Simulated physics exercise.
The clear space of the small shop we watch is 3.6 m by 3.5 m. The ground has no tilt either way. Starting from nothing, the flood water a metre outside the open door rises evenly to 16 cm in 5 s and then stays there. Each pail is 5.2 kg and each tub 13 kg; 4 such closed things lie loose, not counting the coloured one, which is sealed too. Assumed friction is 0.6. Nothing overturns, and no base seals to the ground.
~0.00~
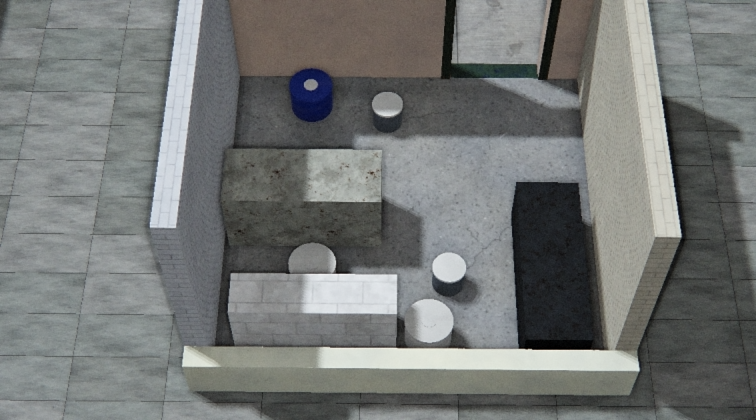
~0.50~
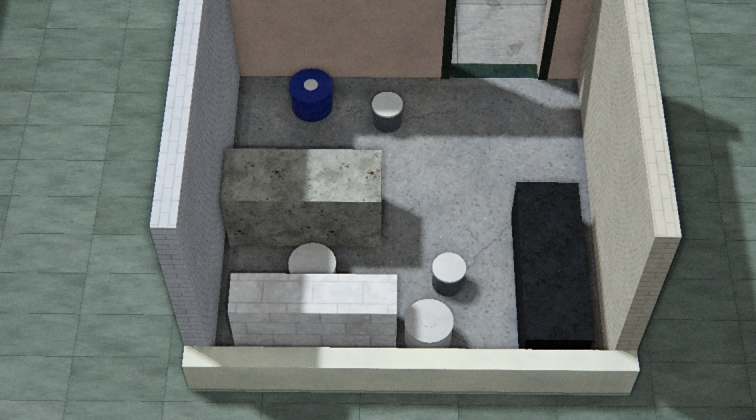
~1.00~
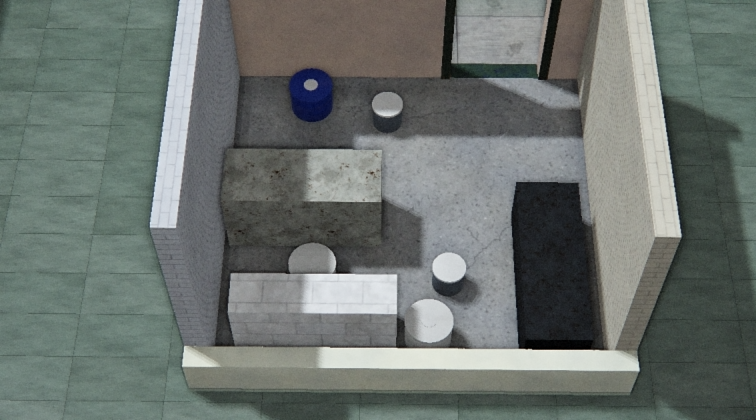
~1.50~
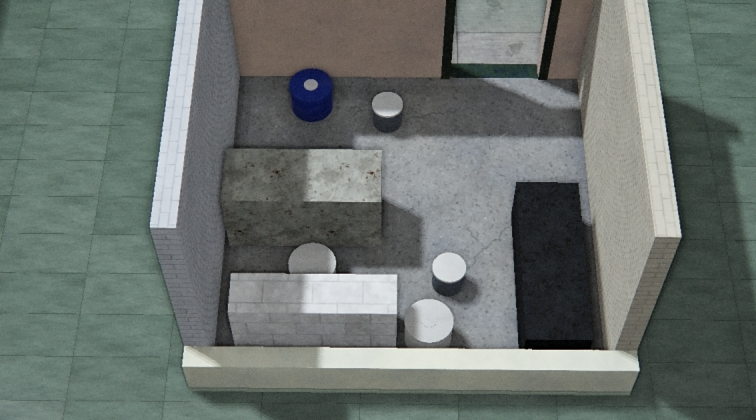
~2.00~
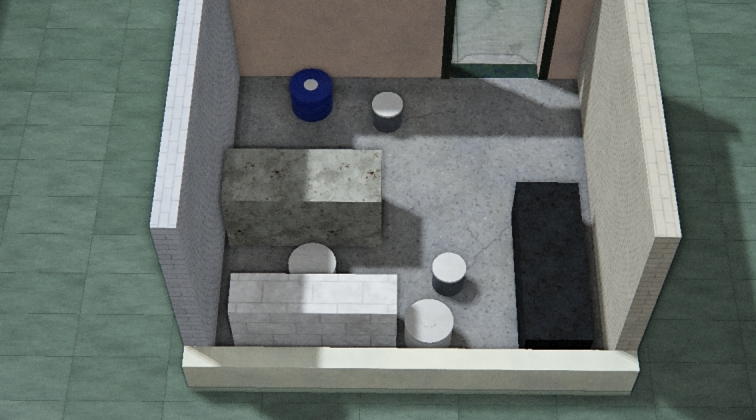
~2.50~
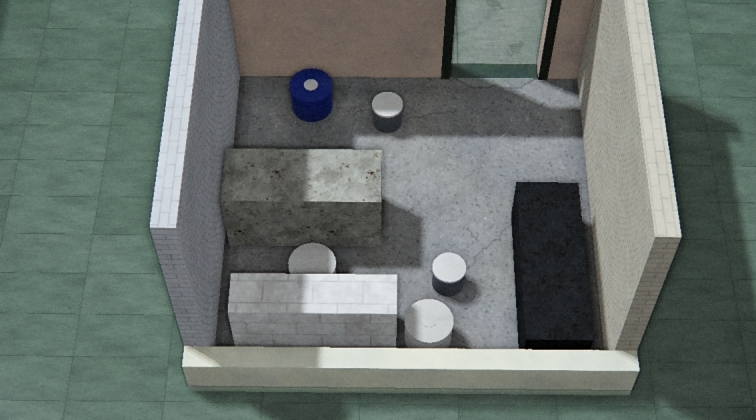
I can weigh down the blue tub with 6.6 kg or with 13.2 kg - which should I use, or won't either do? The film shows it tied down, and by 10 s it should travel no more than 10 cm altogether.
Go with the lighter one.
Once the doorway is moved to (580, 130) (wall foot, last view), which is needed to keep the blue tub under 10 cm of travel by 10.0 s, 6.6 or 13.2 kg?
Under that setup, neither option succeeds.
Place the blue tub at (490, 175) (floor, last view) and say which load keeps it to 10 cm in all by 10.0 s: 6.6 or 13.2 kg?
Well, no option works.
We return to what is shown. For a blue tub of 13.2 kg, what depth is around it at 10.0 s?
Around 1 cm.
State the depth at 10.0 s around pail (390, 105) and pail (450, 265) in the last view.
I'd put it at 1 cm and 9 cm respectively.
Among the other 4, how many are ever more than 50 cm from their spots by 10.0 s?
My count gives 0.
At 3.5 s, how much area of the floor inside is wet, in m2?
Some 1.0 m2 of it.
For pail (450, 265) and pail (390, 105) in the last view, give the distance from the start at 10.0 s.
One is off by 20 cm, the other by 0 cm, in the order asked.
After 3.5 s the blue tub would be 0 cm from its start with 6.6 kg and 0 cm from its start with 13.2 kg; 0 cm of water round it then.
After 4.5 s the blue tub would be 0 cm from its start with 6.6 kg and 0 cm from its start with 13.2 kg; 0 cm of water round it then.
After 7.0 s the blue tub would be 0 cm from its start with 6.6 kg and 0 cm from its start with 13.2 kg; 0 cm of water round it then.
After 10.0 s the blue tub would be 0 cm from its start with 6.6 kg and 0 cm from its start with 13.2 kg; 1 cm of water round it then.
